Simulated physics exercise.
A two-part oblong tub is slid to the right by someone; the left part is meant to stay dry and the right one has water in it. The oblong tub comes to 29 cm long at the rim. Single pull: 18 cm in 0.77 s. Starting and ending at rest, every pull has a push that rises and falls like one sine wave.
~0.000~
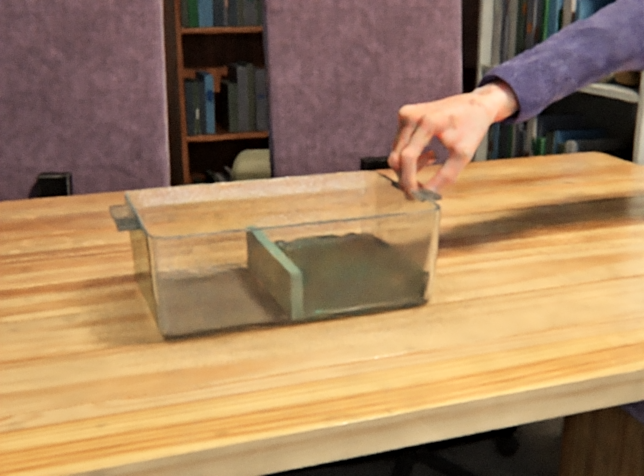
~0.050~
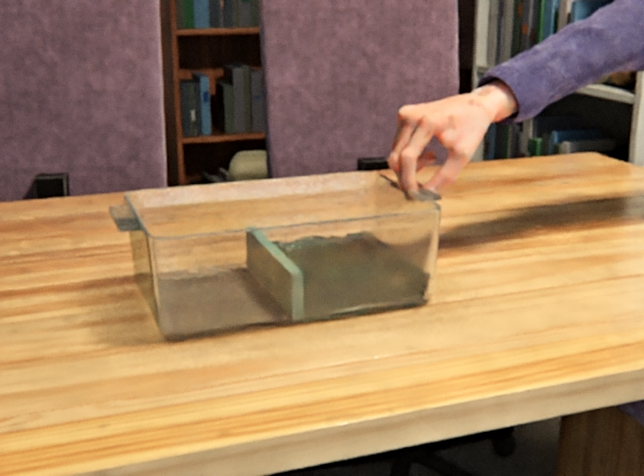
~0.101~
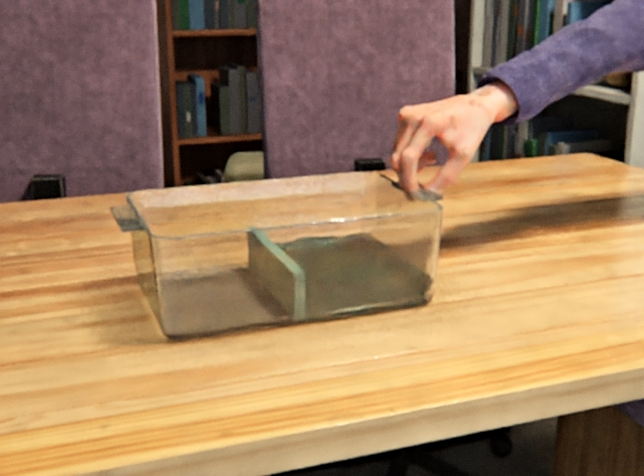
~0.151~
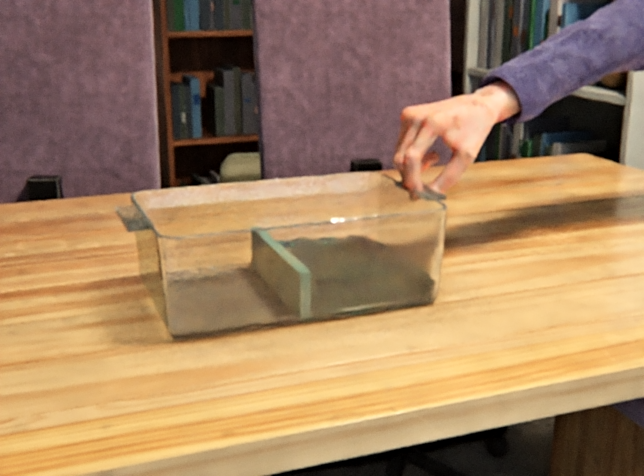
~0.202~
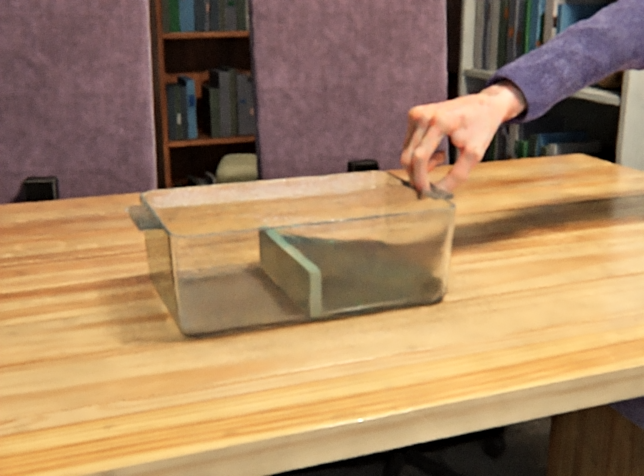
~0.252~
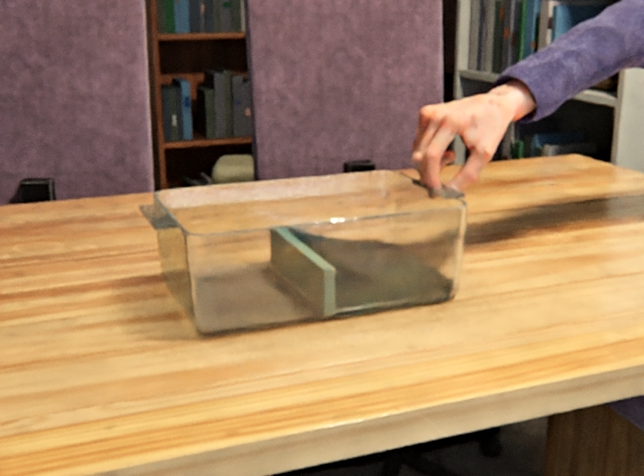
The clip opens on a clear oblong tub with a divider, resting on a wooden table while a purple-sleeved hand grips its right end. The hand then pulls the tub a short way to the right, slowly at first, and the dark contents slope, higher on the left and lower on the right.
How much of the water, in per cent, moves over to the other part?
Roughly 3 per cent of it crosses over.
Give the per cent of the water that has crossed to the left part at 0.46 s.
Share at that moment: Roughly 0 percent.
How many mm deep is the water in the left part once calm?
2 mm, roughly.
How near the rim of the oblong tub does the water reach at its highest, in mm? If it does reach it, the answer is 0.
It peaks some 30 mm below the rim.
By 0.46 s it has gone 12 cm; 0 per cent is on the left side and 0 is out of the oblong tub.
By 0.66 s it has gone 18 cm; 0 per cent is on the left side and 0 is out of the oblong tub.
By 0.87 s it has gone 18 cm; 0 per cent is on the left side and 0 is out of the oblong tub.
By 1.07 s it has gone 18 cm; 2 per cent is on the left side and 0 is out of the oblong tub.
At rest 3 per cent is on the left side and 0 is out of the oblong tub.
